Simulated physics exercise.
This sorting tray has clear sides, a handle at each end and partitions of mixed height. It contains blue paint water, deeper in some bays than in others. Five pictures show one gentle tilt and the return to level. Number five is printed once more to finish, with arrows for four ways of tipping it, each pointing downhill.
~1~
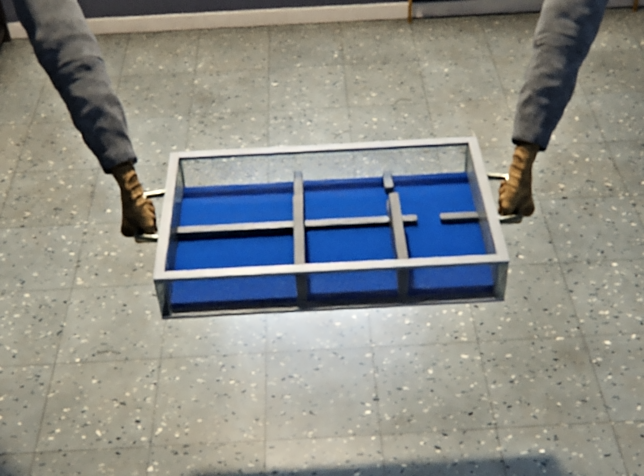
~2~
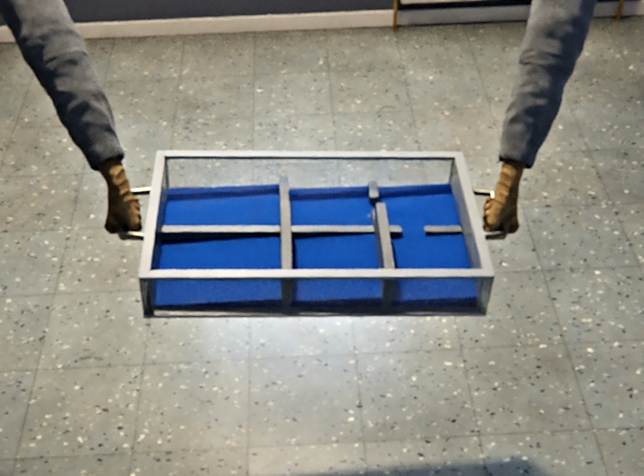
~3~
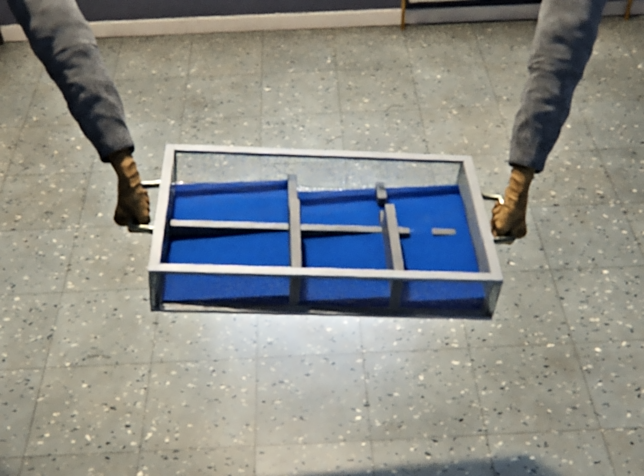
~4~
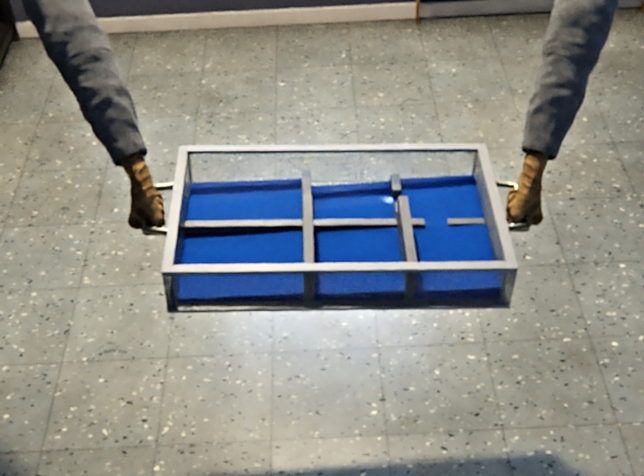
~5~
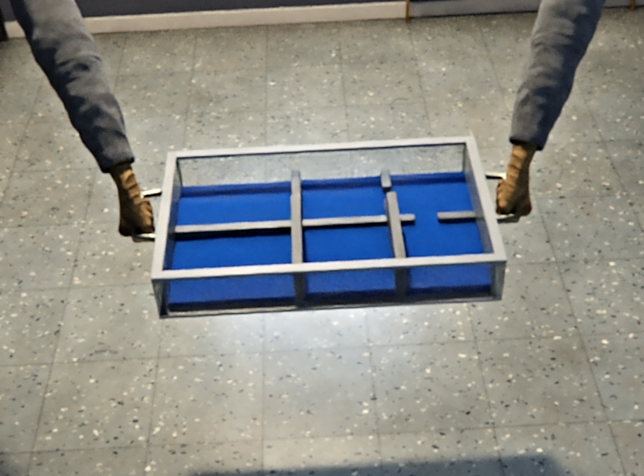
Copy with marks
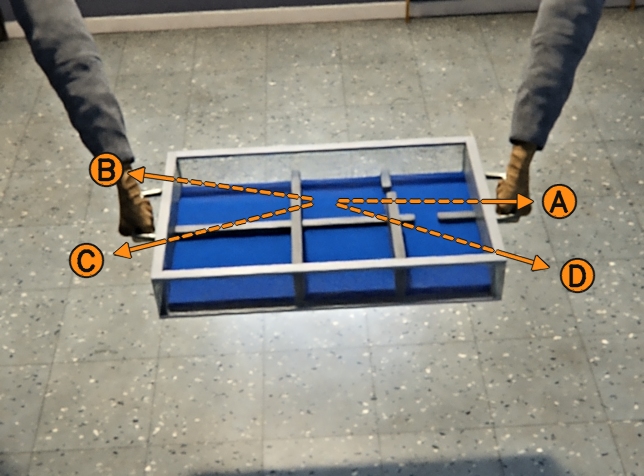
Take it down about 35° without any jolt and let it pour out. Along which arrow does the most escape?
B.
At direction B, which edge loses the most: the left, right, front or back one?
The left rim.
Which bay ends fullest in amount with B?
The back left bay.
In orange, A ends at (527, 201); B ends at (133, 173); C ends at (119, 252); D ends at (543, 265).
With A, about 80 % stays in the tray, the largest part in the front right bay.
With B, about 41 % stays in the tray, the largest part in the back left bay.
With C, about 72 % stays in the tray, the largest part in the front left bay.
With D, about 66 % stays in the tray, the largest part in the front right bay.
